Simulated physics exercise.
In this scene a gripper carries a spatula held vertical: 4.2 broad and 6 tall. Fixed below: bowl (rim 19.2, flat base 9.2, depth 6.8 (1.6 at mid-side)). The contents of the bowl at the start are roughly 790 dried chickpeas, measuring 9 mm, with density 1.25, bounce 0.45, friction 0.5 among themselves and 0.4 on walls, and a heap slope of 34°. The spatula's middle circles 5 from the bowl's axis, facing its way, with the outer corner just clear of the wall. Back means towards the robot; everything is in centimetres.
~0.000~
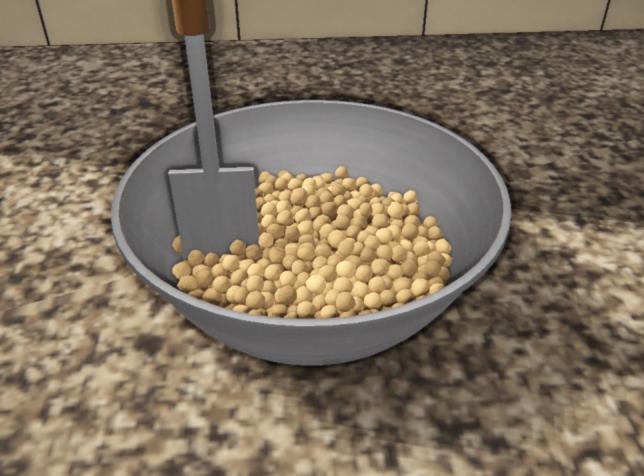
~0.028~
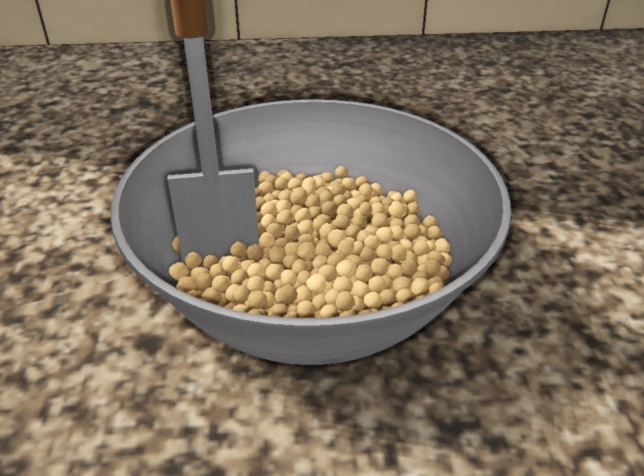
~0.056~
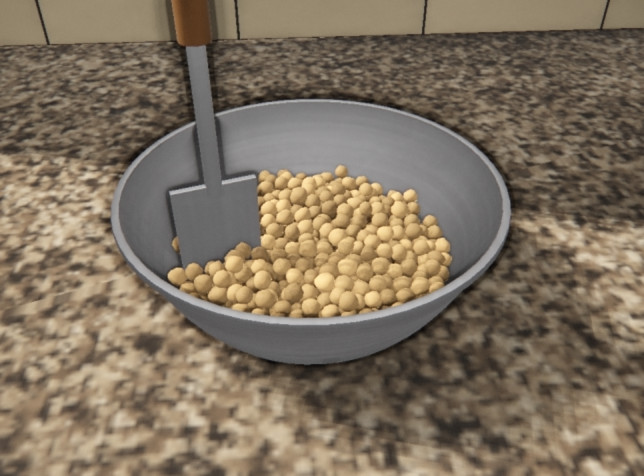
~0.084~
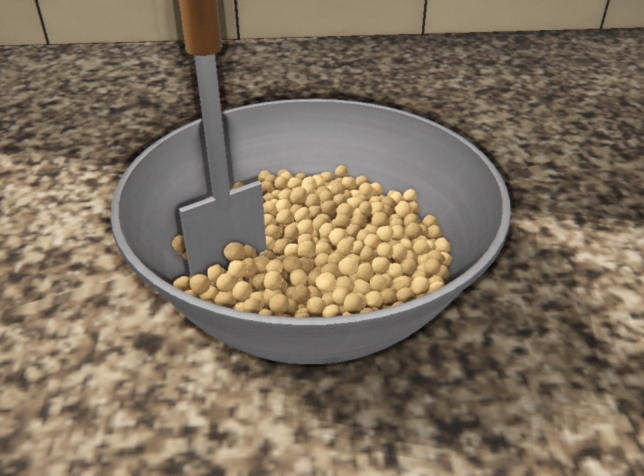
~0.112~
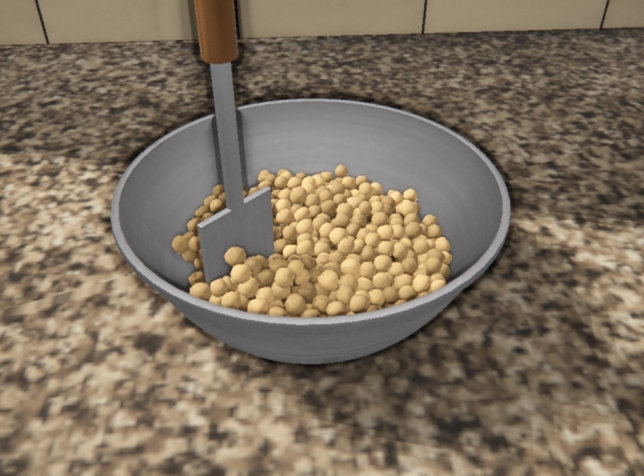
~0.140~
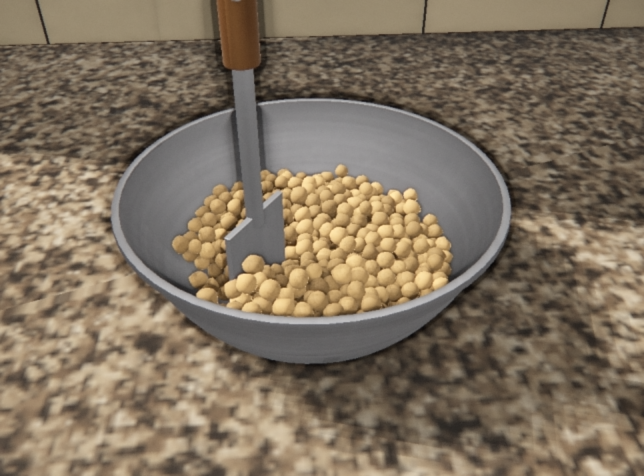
The clip opens on a grey bowl of chickpeas on a speckled counter, with a wooden-handled grey spatula upright at the left, barely moving at first. The spatula then swings toward the viewer and rightward, its blade turning until nearly edge-on, pushing nearby chickpeas while the rest of the heap hardly shifts.
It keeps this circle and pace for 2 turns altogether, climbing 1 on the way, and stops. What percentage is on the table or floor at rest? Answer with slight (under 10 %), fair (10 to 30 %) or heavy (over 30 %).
Slight.
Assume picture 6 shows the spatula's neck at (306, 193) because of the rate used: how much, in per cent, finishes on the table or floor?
About 20 per cent.
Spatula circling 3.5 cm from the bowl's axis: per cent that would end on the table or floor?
It would be near 0 per cent.
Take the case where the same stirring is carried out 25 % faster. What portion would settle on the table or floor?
It would be near 15 per cent.
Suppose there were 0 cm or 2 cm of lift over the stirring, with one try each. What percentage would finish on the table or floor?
10 % and 5 %.
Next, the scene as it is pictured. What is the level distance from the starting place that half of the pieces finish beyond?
I'd put it at roughly 6 centimetres.
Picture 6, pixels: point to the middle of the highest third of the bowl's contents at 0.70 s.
Around pixel (214, 207).
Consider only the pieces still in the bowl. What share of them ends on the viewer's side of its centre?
Close to 55 in a hundred.
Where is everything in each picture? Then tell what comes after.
The first picture shows spatula neck at (208, 143), 0° round; upper third of the load around (319, 239), from x 180 to 445, top at y 175; 786 in the bowl.
The second picture shows spatula neck at (207, 147), 5° round; upper third of the load around (317, 240), from x 180 to 445, top at y 175.
The third picture shows spatula neck at (210, 157), 17° round; upper third of the load around (312, 246), from x 180 to 445, top at y 170.
The fourth picture shows spatula neck at (218, 168), 30° round; upper third of the load around (312, 247), from x 180 to 445, top at y 170.
The fifth picture shows spatula neck at (232, 178), 43° round; upper third of the load around (308, 252), from x 180 to 445, top at y 170.
The sixth picture shows spatula neck at (252, 185), 56° round; upper third of the load around (318, 257), from x 180 to 445, top at y 170; 786 in the bowl.
After 0.70 s, 318° round, highest piece 9 above the table; 760 in the bowl, 22 on the table or floor, 4 in flight or on the tool.
After 1.26 s, 220° round, highest piece 8 above the table; 745 in the bowl, 41 on the table or floor.
After 1.74 s, 0° round, highest piece 6 above the table; 744 in the bowl, 42 on the table or floor.
After 2.44 s, 0° round, highest piece 6 above the table; 744 in the bowl, 42 on the table or floor.
At rest, 744 in the bowl, 42 on the table or floor. That is 5 % on the table or floor.
